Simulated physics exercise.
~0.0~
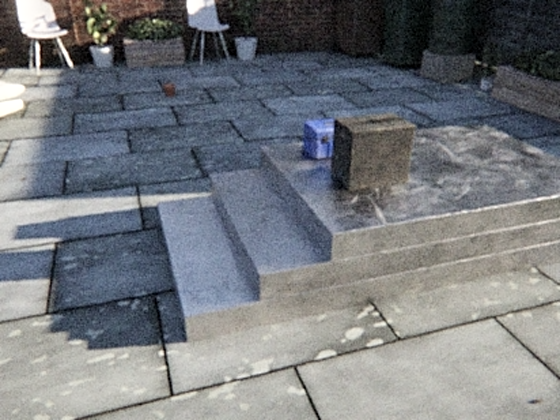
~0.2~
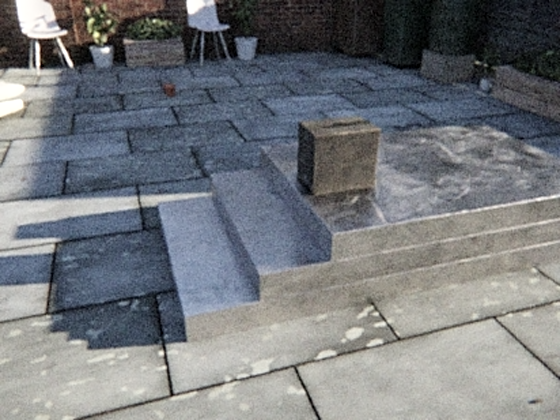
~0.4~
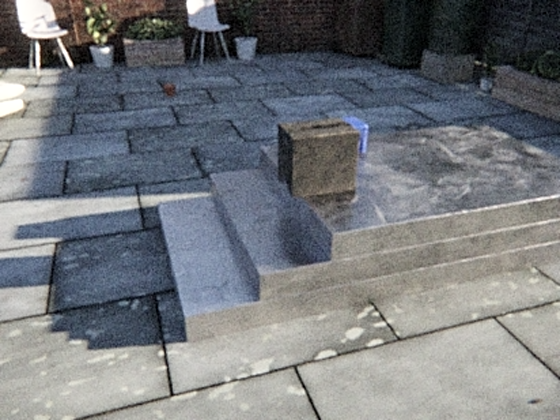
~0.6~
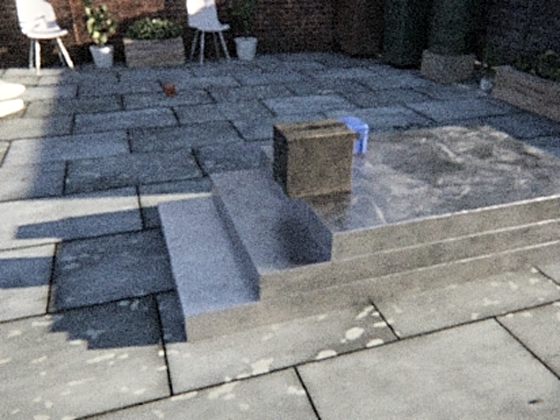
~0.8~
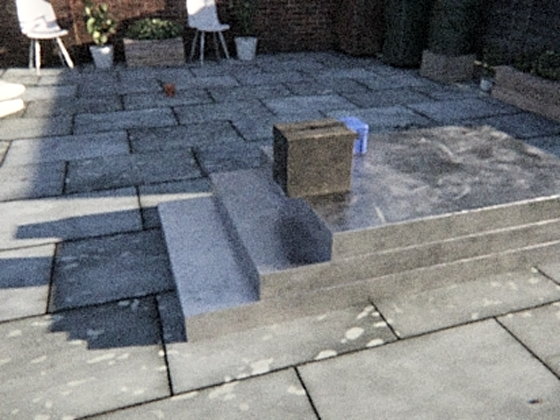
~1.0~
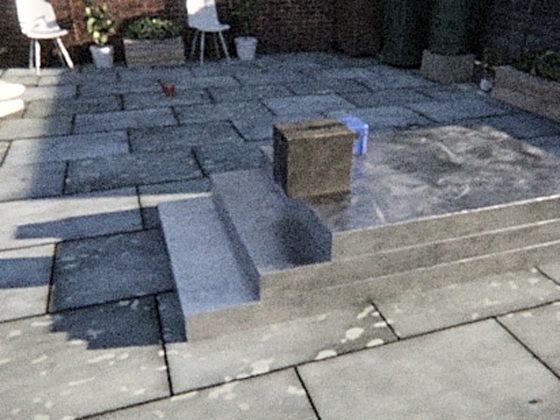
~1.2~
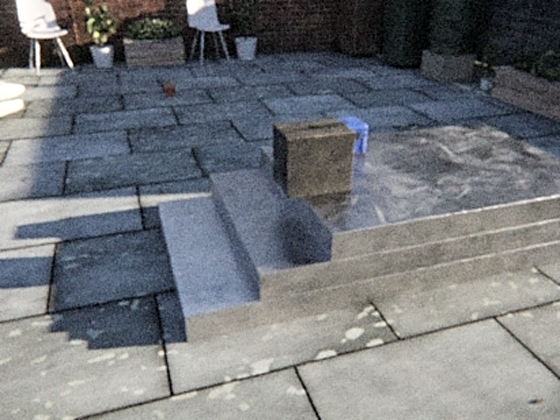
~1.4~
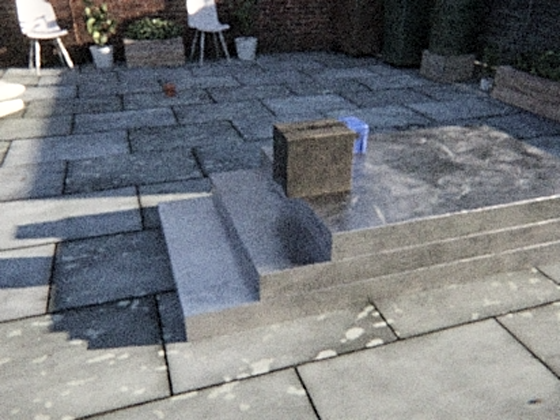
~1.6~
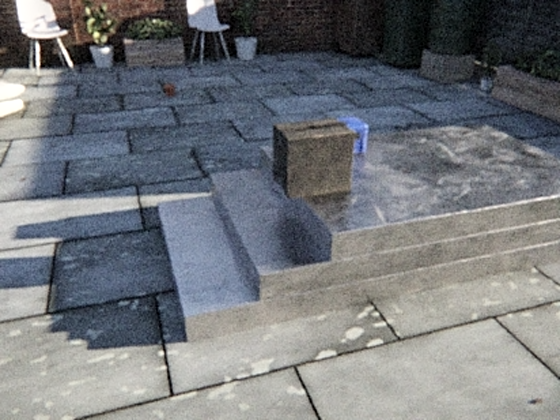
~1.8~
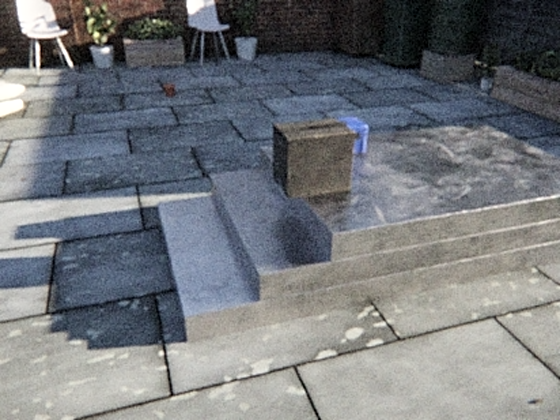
On a sunlit paved patio with white chairs and potted plants at the back, a dark box stands upright on a low stone platform, with a smaller blue box just behind it to the left. The dark box slides left towards the steps, passing in front of the blue one and hiding it from view. As it moves further, the blue box reappears on its right, still in its place. The dark box slows near the top step and shifts only slightly more. It stops upright on the landing, close to the edge, and stays there without going down.
